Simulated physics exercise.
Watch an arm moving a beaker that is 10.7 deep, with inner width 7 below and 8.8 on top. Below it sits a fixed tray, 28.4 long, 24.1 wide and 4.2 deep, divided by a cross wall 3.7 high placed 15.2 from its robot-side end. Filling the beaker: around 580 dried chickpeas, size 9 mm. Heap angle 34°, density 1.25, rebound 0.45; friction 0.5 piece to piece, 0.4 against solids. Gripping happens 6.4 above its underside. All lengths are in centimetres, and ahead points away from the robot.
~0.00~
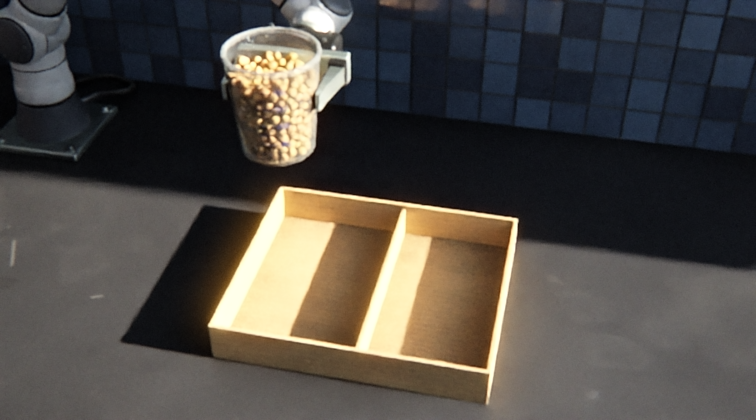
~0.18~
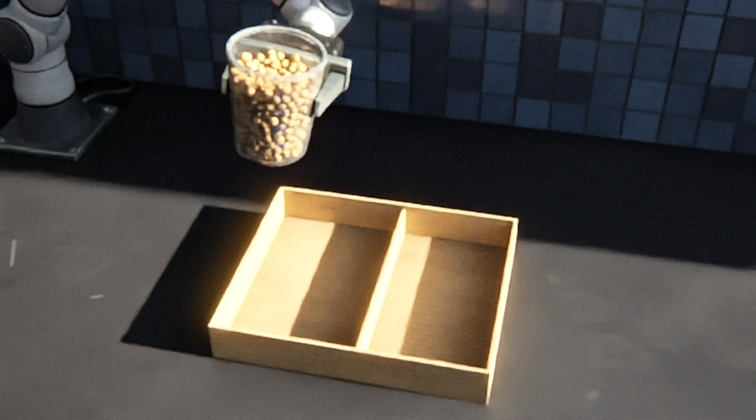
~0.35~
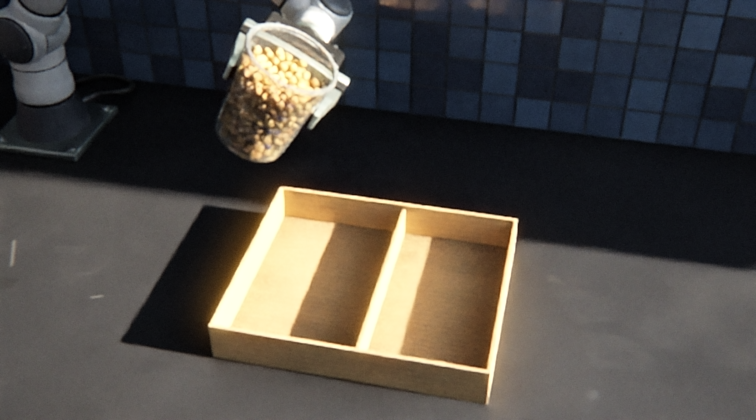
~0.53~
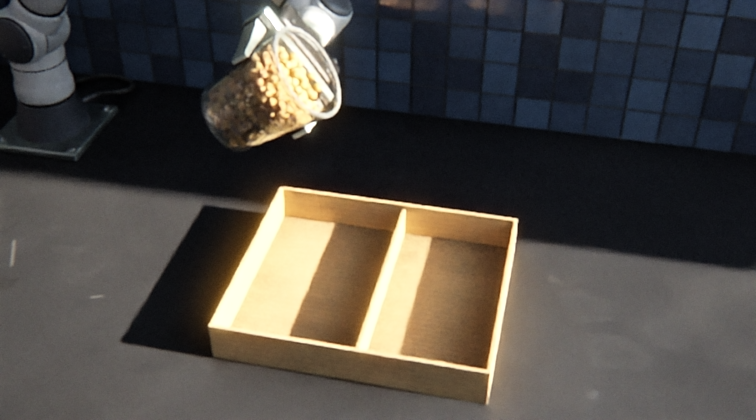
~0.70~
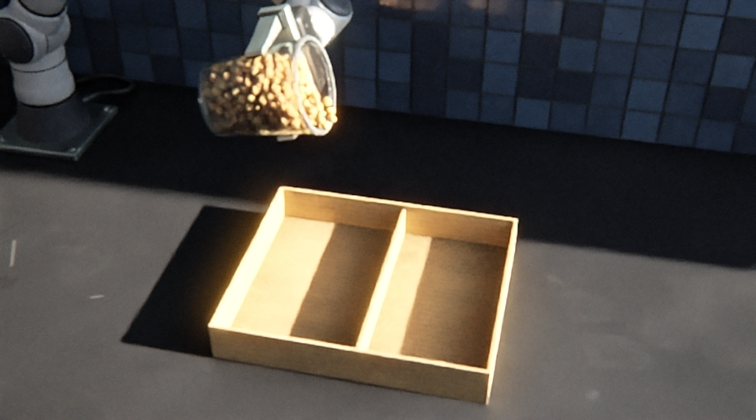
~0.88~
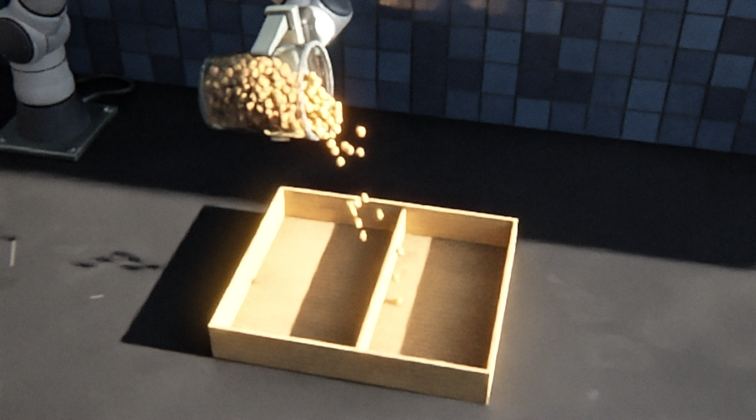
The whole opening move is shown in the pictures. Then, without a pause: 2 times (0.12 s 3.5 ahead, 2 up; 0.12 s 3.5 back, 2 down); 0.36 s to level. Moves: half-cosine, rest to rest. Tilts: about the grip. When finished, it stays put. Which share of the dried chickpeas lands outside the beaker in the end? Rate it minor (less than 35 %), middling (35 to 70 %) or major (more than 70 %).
Major, more than 70 %.
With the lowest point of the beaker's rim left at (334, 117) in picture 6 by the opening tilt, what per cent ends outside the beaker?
I'd say close to 50 per cent.
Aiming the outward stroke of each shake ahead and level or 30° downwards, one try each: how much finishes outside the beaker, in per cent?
About 70 and 50 per cent.
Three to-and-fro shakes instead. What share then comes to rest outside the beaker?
It would come to around 85 %.
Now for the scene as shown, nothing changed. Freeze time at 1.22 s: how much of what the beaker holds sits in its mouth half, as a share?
50 per cent.
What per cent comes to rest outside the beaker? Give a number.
I'd put it near 80 per cent.
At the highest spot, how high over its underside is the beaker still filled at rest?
Roughly 4.5 cm.
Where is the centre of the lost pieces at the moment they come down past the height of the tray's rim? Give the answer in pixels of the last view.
They come through centred close to (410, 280).
After 1.22 s, tilted 82° forward, highest piece 28 above the table; 242 in the beaker, 166 in the far-side part, 34 in the robot-side part, 141 in flight or on a rim.
After 1.55 s, tilted 37° forward, highest piece 27 above the table; 340 in the far-side part, 130 in the beaker, 102 in the robot-side part, 2 on the table or floor, 9 in flight or on a rim.
After 1.92 s, level, highest piece 24 above the table; 344 in the far-side part, 129 in the beaker, 108 in the robot-side part, 2 on the table or floor.
After 2.97 s, level, highest piece 24 above the table; 344 in the far-side part, 129 in the beaker, 108 in the robot-side part, 2 on the table or floor.
In the end, 344 in the far-side part, 129 in the beaker, 108 in the robot-side part, 2 on the table or floor. That is 78 % outside the beaker.
